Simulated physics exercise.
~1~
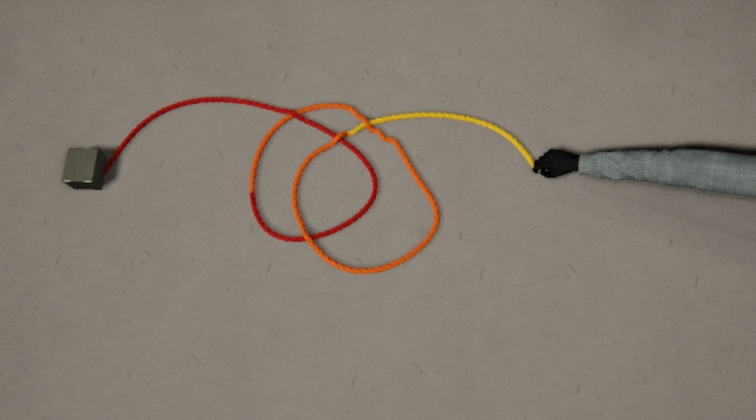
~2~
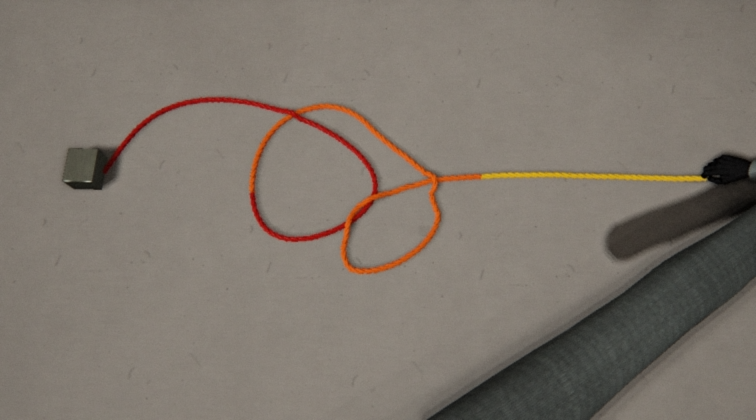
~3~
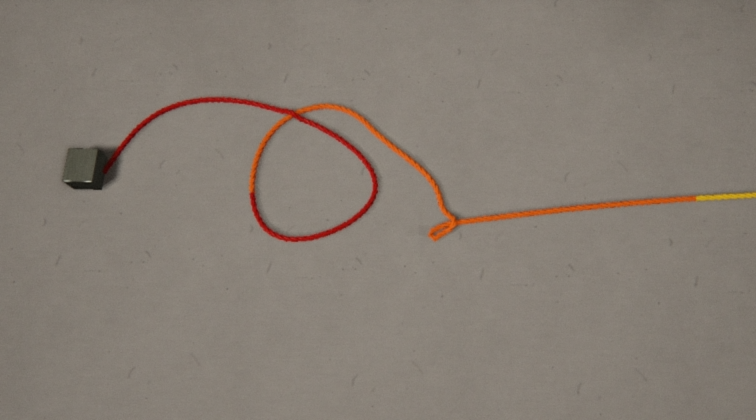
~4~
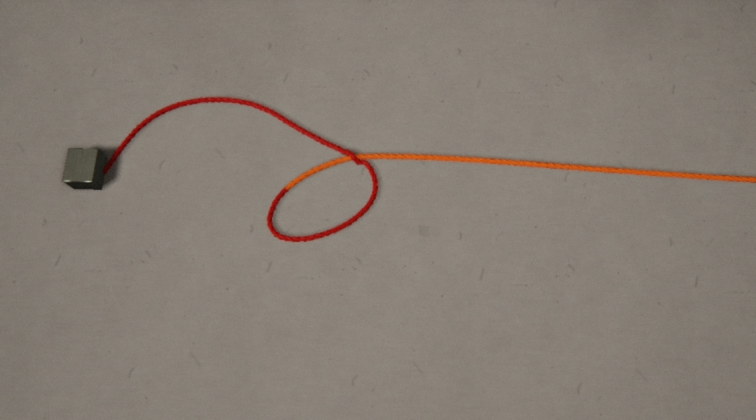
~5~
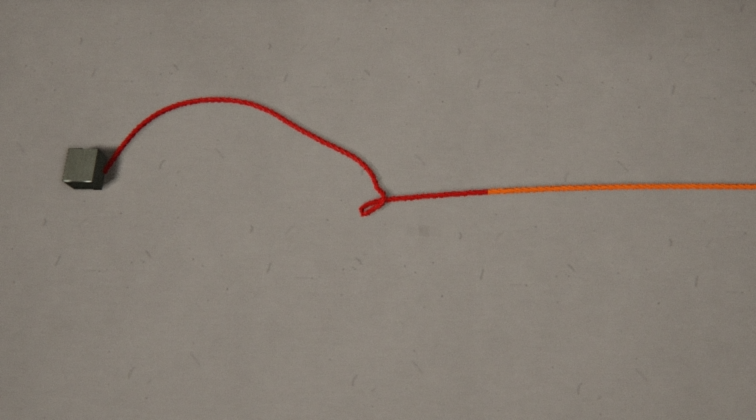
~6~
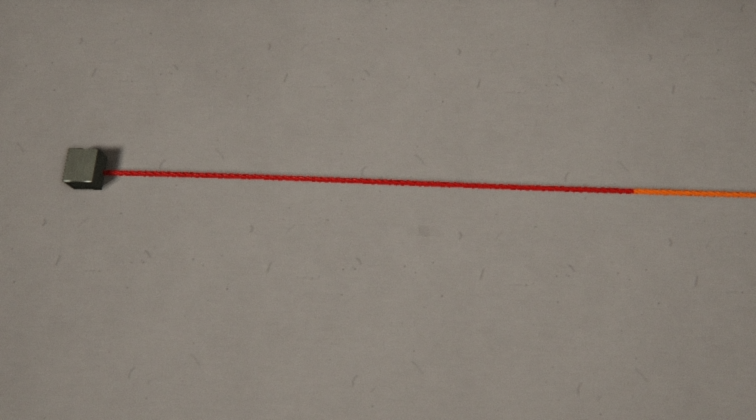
On a plain grey surface, a red, orange and yellow rope lay looped over itself, fixed to a small metal block at the left, until a gloved hand pulled its free end right, shrinking the loops one after another until it stretched straight, without a knot.
